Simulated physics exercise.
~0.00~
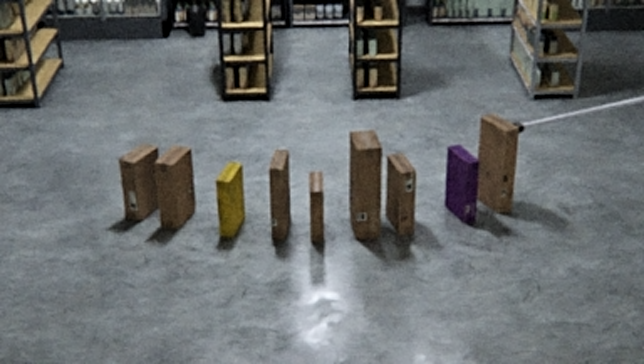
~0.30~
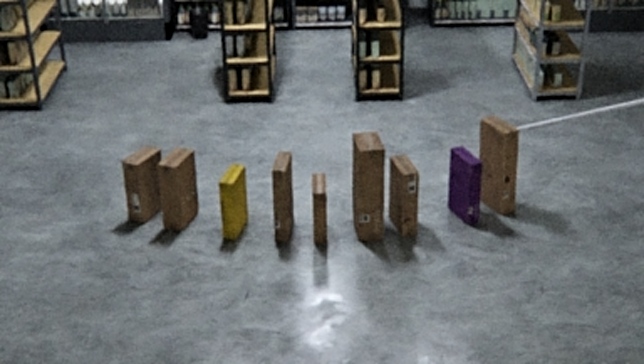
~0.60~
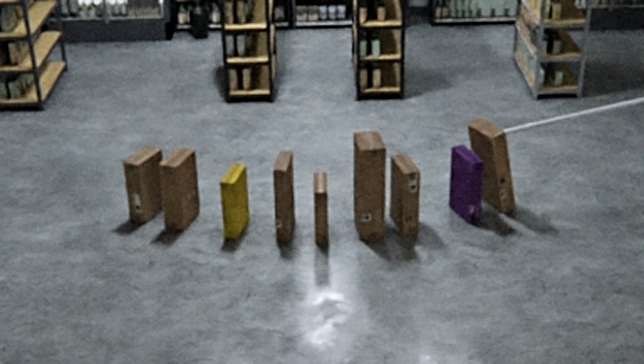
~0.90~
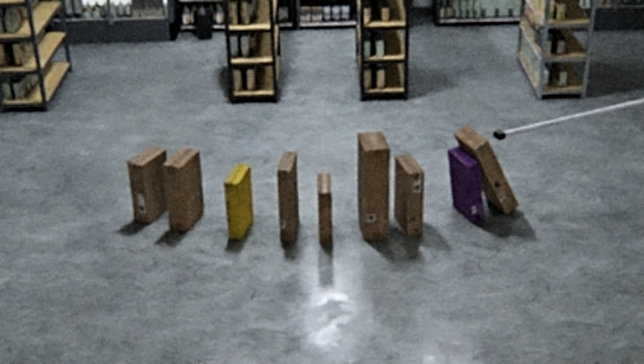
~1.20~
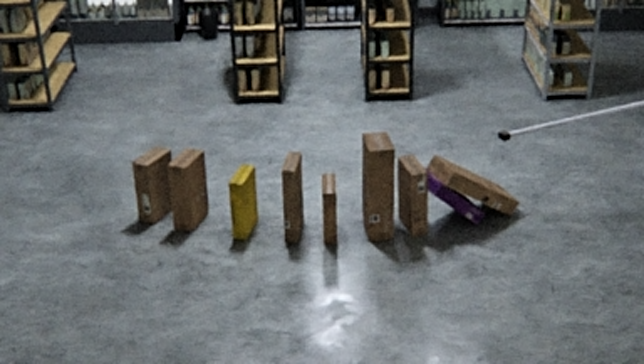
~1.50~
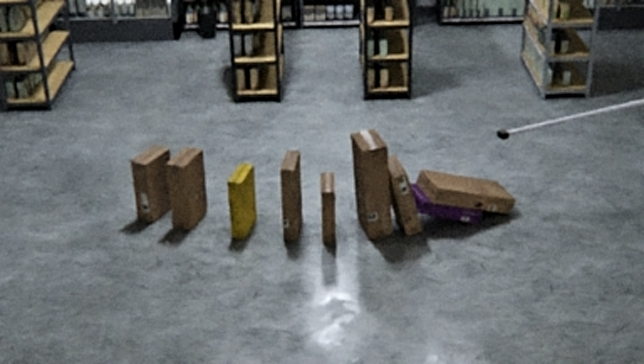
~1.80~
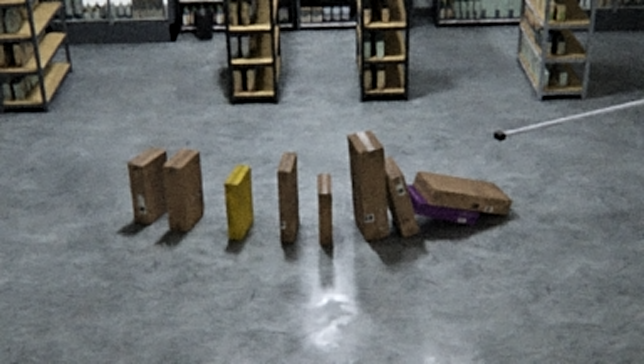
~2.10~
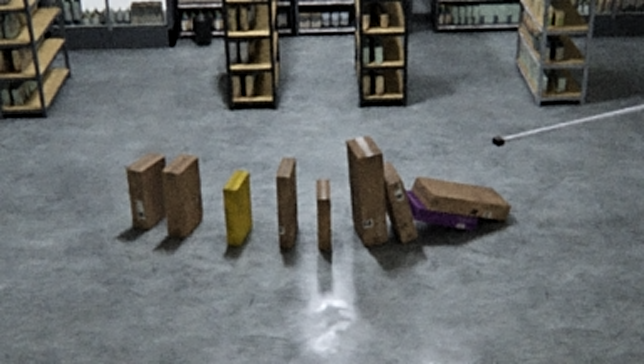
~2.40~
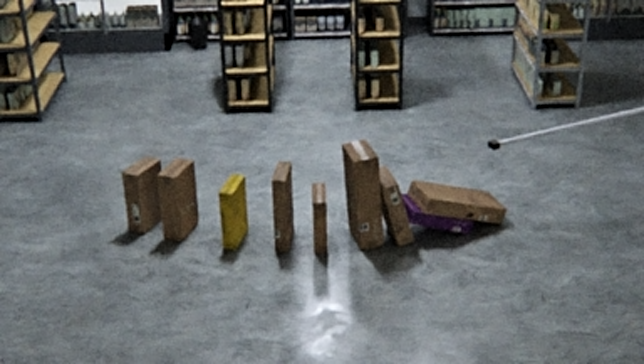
Nine tall cartons of differing sizes stand on end in a curved row on a grey floor, seen from slightly above by a gently swaying camera, with stocked shelves behind. Most are brown, with a purple one second from the right and a yellow one third from the left. A thin pole reaching in from the right pushes the rightmost brown carton, which tips left onto the purple one. Both topple, the brown one ending on top, and the next carton leans against its tall neighbour. That tall carton tilts slightly but holds, and the rest, yellow included, stay standing.
